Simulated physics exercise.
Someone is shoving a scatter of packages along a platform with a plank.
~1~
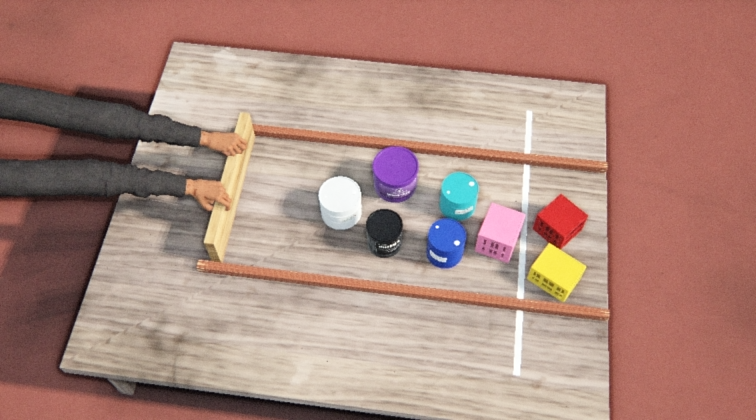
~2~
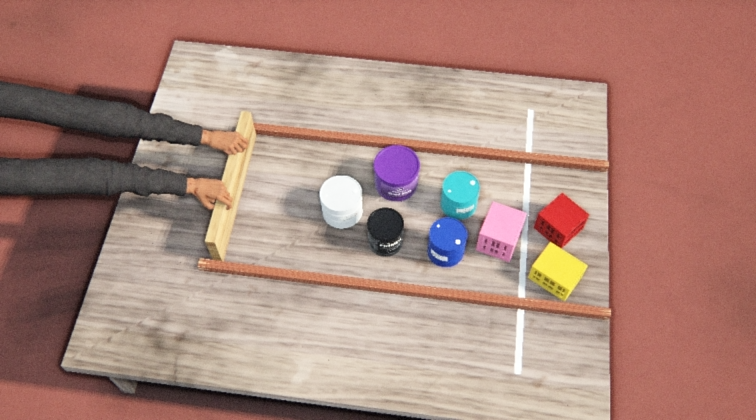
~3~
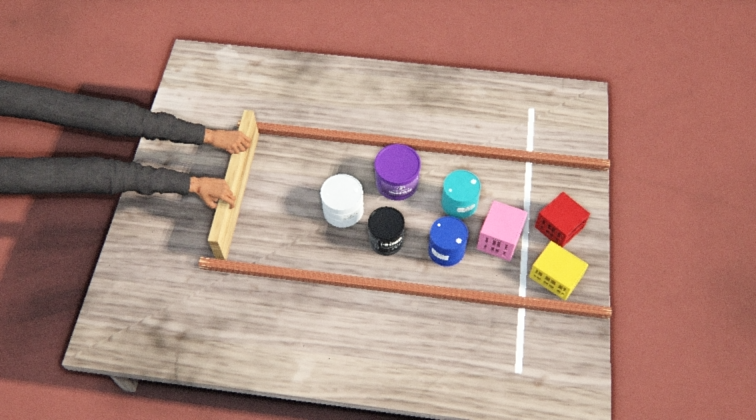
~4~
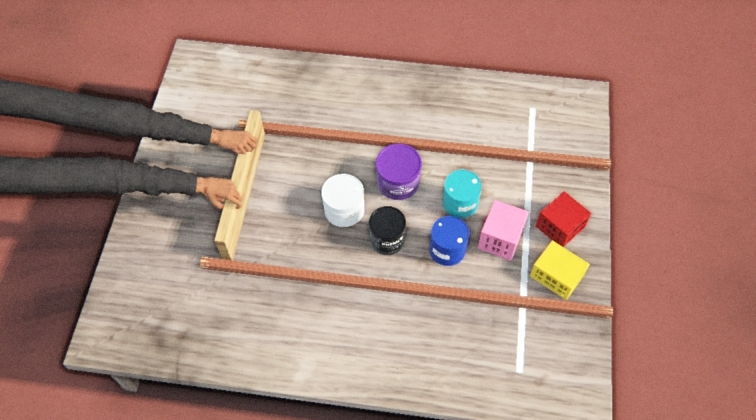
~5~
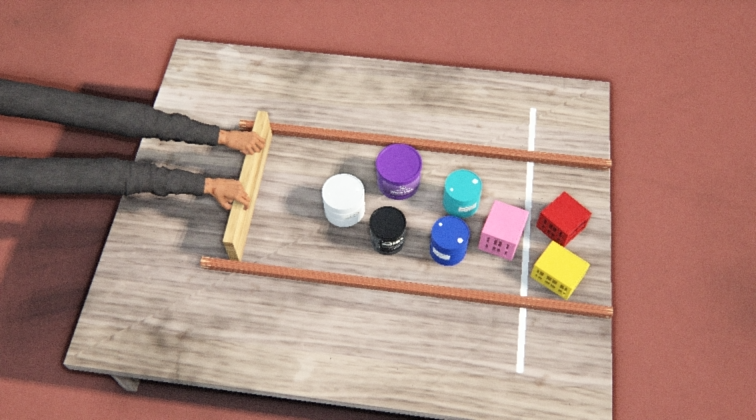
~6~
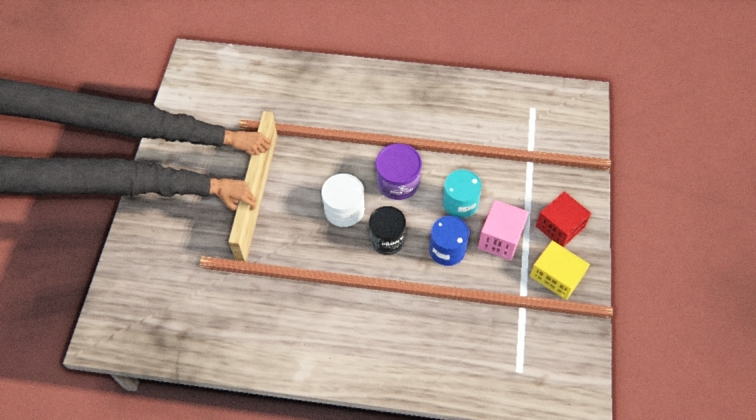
On a wooden table, two hands slide a plank slightly right toward untouched containers and blocks.
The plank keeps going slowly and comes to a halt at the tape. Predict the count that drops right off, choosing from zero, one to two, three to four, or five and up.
It ends with just one or a pair down.
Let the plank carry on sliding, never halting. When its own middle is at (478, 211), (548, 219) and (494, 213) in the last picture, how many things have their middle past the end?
That makes 0, 3, 1.
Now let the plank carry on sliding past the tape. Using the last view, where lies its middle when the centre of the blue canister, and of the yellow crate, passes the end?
About (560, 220), and about (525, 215) for the other.
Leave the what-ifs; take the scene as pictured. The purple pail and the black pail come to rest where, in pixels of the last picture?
The one named first is at (553, 184), the next at (545, 261).
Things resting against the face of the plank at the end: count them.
3 in contact.
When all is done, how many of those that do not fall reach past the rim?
You'd get 2.
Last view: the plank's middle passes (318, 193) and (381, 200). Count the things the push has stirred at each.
By then 0, and 3.
Soon after, none off yet; red crate at rest near (563, 220); yellow crate at rest near (559, 270); pink crate at rest near (503, 230).
Then, none off yet; red crate moved about its own width near (606, 221); yellow crate moved a little near (583, 278); pink crate moved about its own width near (564, 236).
At rest, the number that fall off is one or two; fallen, red crate.
